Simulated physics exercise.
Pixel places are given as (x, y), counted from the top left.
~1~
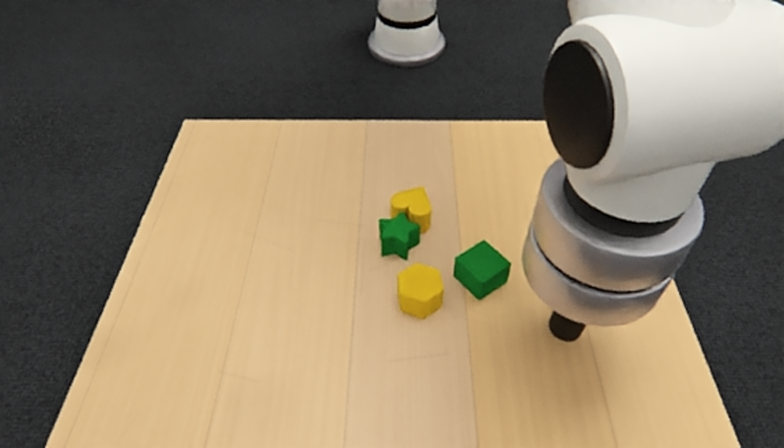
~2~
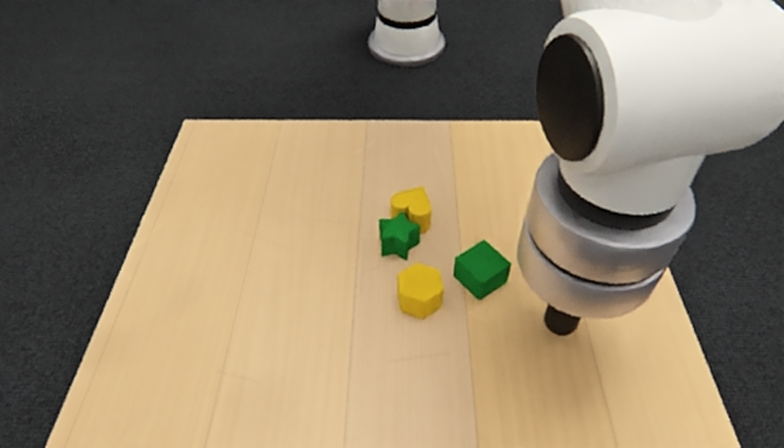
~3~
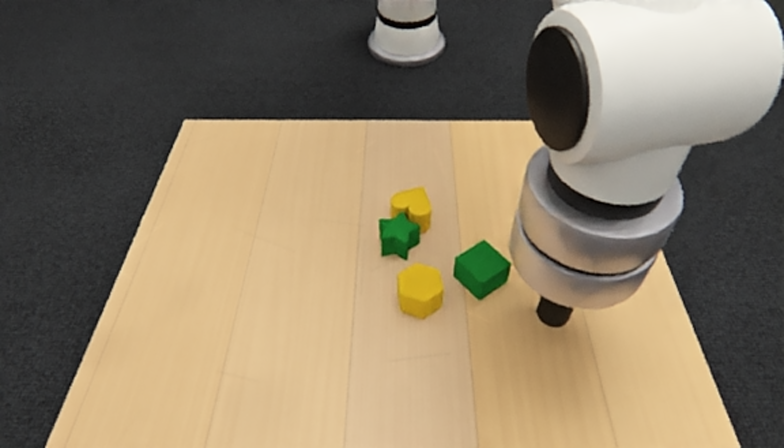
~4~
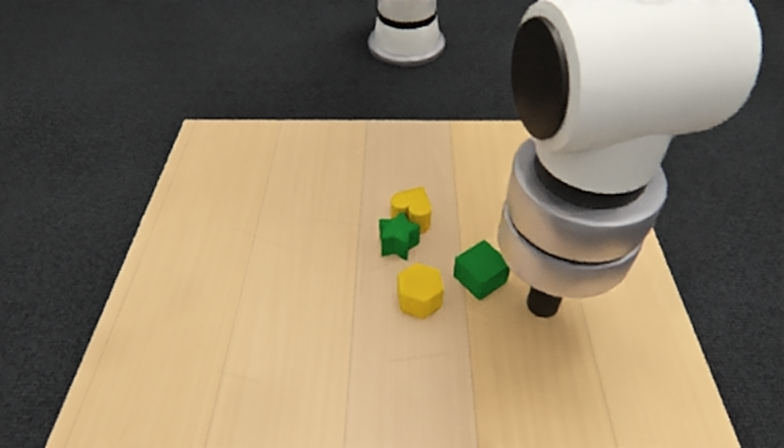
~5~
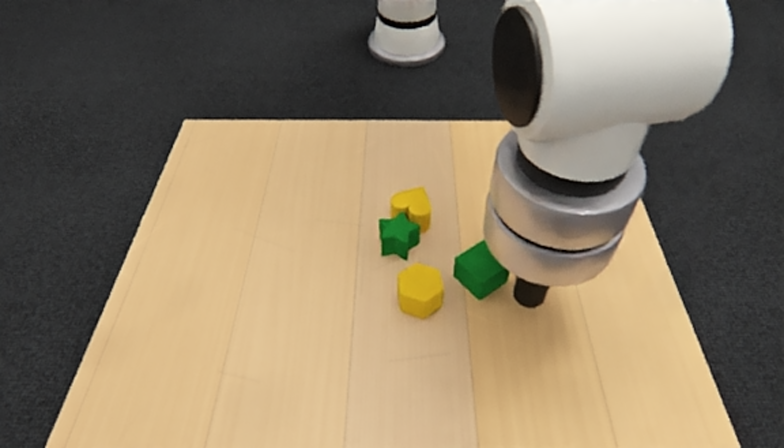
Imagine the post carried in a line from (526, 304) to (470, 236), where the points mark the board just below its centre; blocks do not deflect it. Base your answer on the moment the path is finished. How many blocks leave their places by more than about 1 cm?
Moved: Just one.
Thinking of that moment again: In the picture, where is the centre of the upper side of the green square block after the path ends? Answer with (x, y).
The green square block ends near (454, 245).
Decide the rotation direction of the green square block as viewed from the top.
Counterclockwise from above.
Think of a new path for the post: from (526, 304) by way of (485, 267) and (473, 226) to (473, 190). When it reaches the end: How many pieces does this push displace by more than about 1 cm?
My prediction: One block.
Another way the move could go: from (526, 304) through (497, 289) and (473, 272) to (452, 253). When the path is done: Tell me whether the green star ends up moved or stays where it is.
By the end it has moved.
The first path, step by step. One third of the way, post (507, 271); green square block (472, 254), turned 25° anticlockwise.
Two thirds of the way, post (489, 249); green square block (457, 246), turned 70° anticlockwise.
At the end, post (471, 228); yellow heart-shaped block in place; green square block (454, 245), turned 80° anticlockwise.
